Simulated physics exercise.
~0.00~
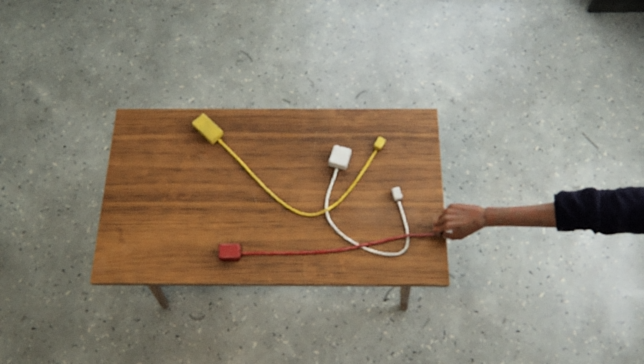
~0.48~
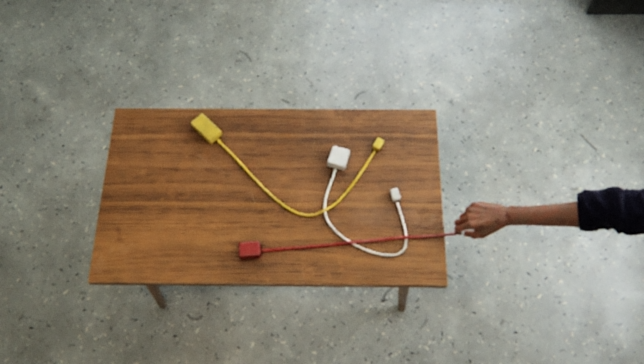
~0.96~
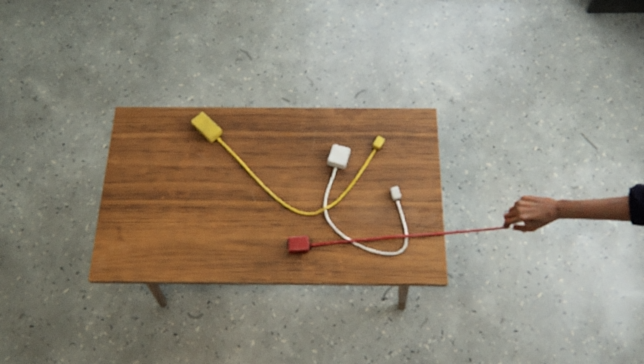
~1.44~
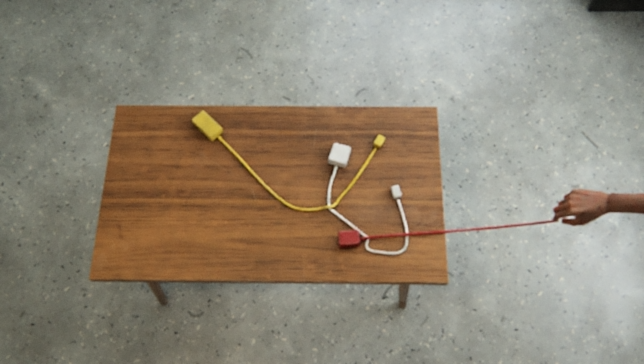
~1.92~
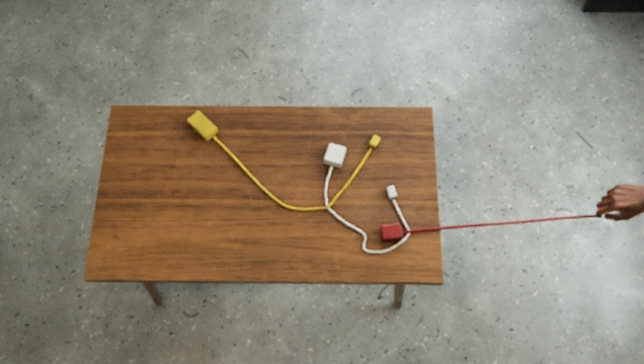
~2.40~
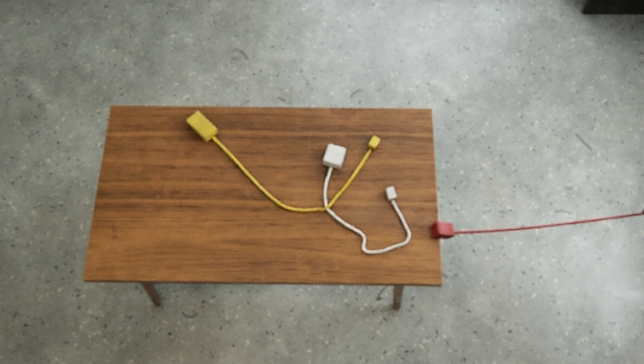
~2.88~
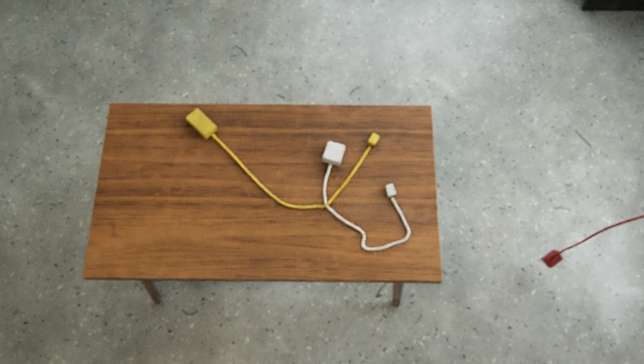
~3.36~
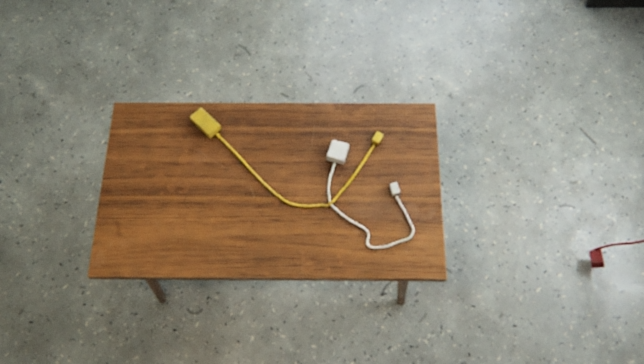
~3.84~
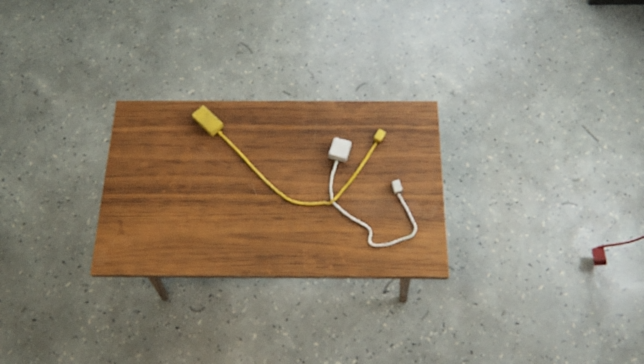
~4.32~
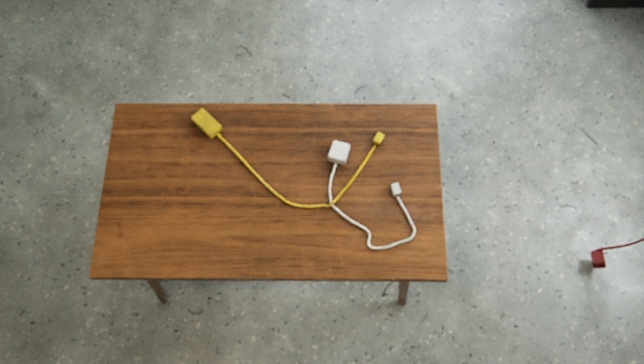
A hand at the right edge of a wooden table pulls a red lead away from two others, one yellow and one white, seen from high above on a speckled grey floor. The yellow lead curves from its charger at the upper left, and the white one loops near the right. As the hand draws back, the red charger slides rightward across the white lead, bending its loop. It slips off the right edge and drops, turning, to the floor. The white and yellow chargers stay in place, while the red one lies at the far right.
